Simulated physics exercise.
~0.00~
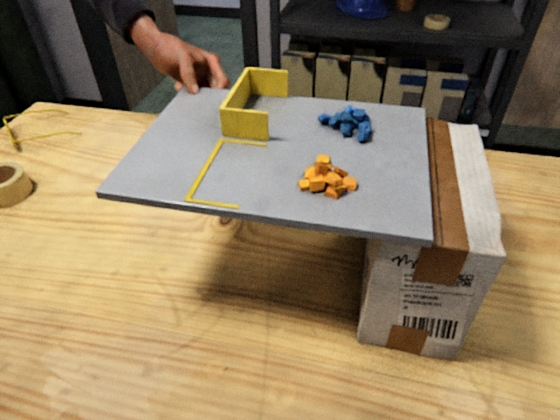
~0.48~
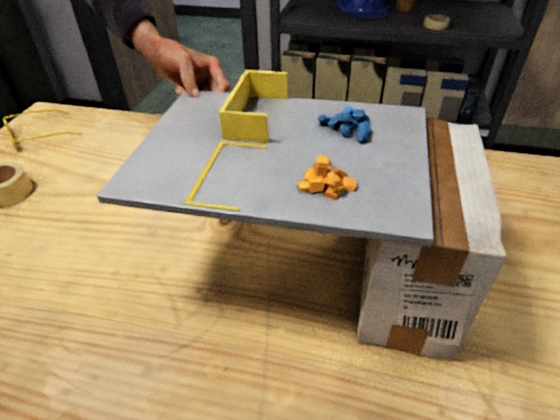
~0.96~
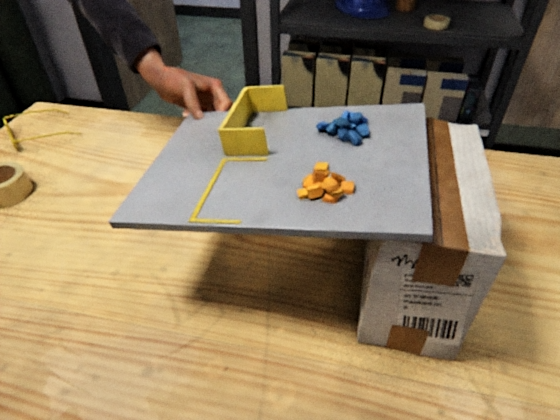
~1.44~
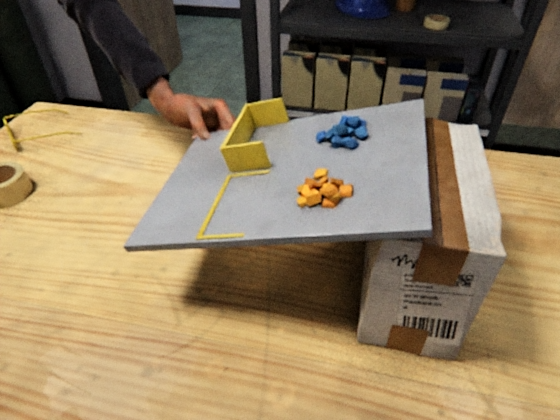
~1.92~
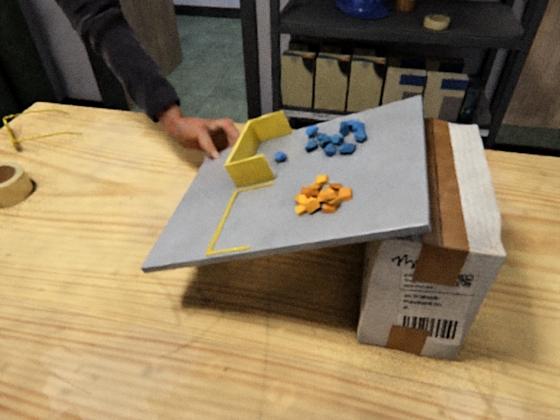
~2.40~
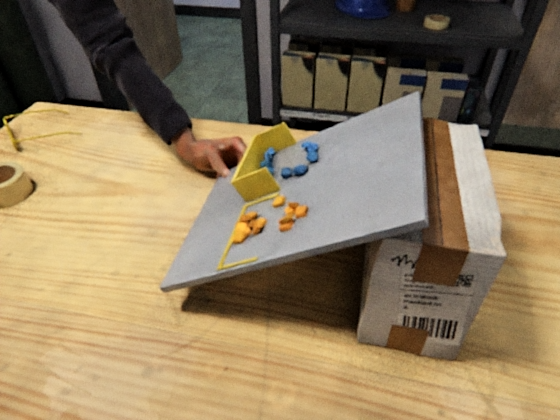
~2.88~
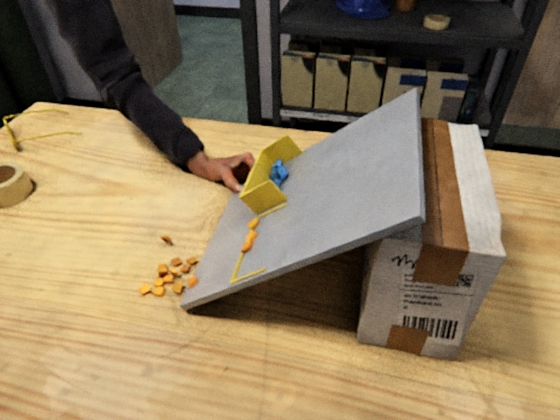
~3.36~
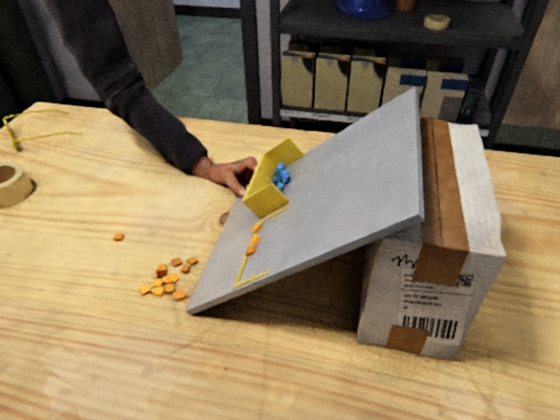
A hand lowered the left end of a grey board propped on a box, steepening it until orange and blue pieces slid; most orange ones passed a flat yellow strip onto the table, while the blue ones stayed gathered behind a taller yellow fence.
